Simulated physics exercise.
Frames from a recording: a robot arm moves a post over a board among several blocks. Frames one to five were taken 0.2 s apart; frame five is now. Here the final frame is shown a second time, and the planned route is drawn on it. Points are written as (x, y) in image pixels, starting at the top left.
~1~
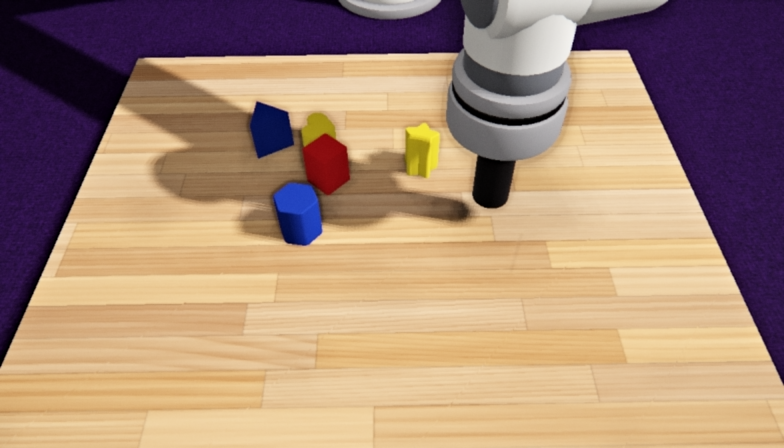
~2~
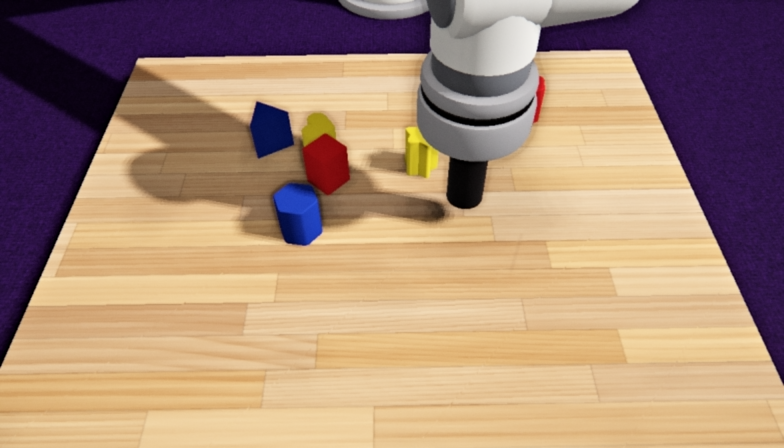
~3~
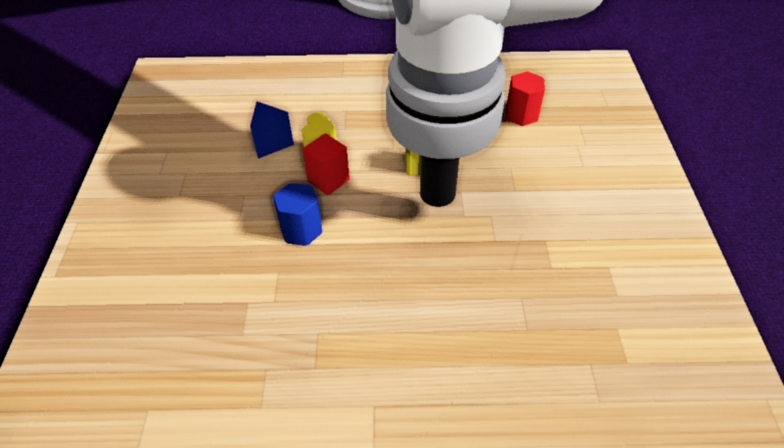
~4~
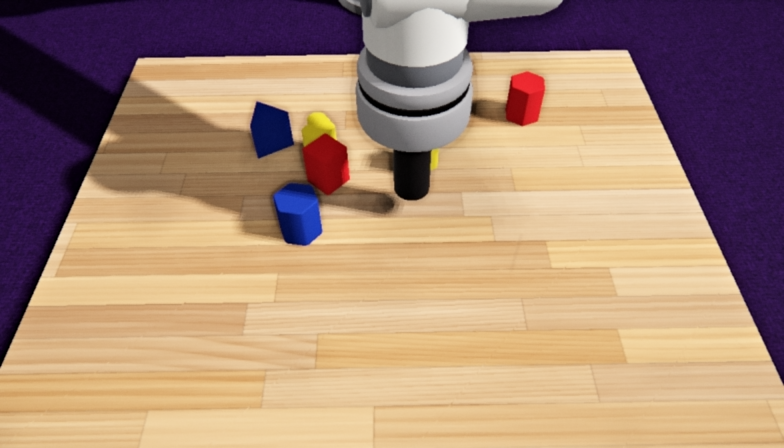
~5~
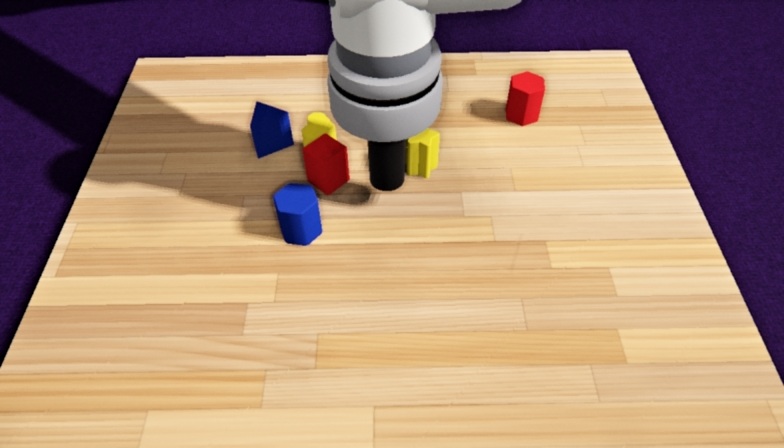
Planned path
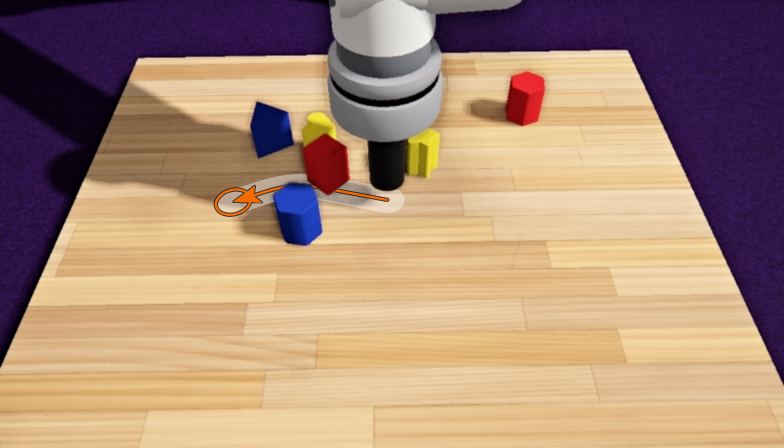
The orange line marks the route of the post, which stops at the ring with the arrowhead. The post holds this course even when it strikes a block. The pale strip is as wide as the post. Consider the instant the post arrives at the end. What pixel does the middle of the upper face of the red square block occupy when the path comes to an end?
I'd guess (275, 132).
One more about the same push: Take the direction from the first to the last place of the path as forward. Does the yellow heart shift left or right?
Towards the right-hand side.
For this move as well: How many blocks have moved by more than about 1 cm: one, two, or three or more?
I count two.
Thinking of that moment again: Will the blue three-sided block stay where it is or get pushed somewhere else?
Answer: Unmoved.
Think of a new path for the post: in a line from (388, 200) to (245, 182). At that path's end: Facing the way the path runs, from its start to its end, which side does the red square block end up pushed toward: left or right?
Over to the right.
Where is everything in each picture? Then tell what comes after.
Lower end of the post at (490, 196), tops of blocks, blue three-sided block at (265, 112), blue six-sided block at (295, 197), yellow heart at (317, 124), red square block at (325, 147), in the first frame.
Post at (464, 197), blocks as before, in the second frame.
Post at (438, 194), blocks as before, in the third frame.
Post at (412, 188), blocks as before, in the fourth frame.
Post at (387, 180), blue three-sided block at (265, 112), blue six-sided block at (295, 197), yellow heart at (317, 124), red square block at (325, 147), in the fifth frame.
The drawn path runs from (388, 200) over (336, 190) and (285, 187) to (233, 202).
On the path given first. One third of the way, post at (333, 170); yellow heart at (310, 118), turned 15° clockwise; red square block at (308, 142).
Two thirds of the way, post at (280, 167); yellow heart at (303, 113), turned 50° clockwise; red square block at (275, 132), turned 35° clockwise.
At the end, post at (227, 182); blue three-sided block not moved; blue six-sided block not moved; yellow heart at (303, 113), turned 50° clockwise; red square block at (275, 132), turned 35° clockwise.
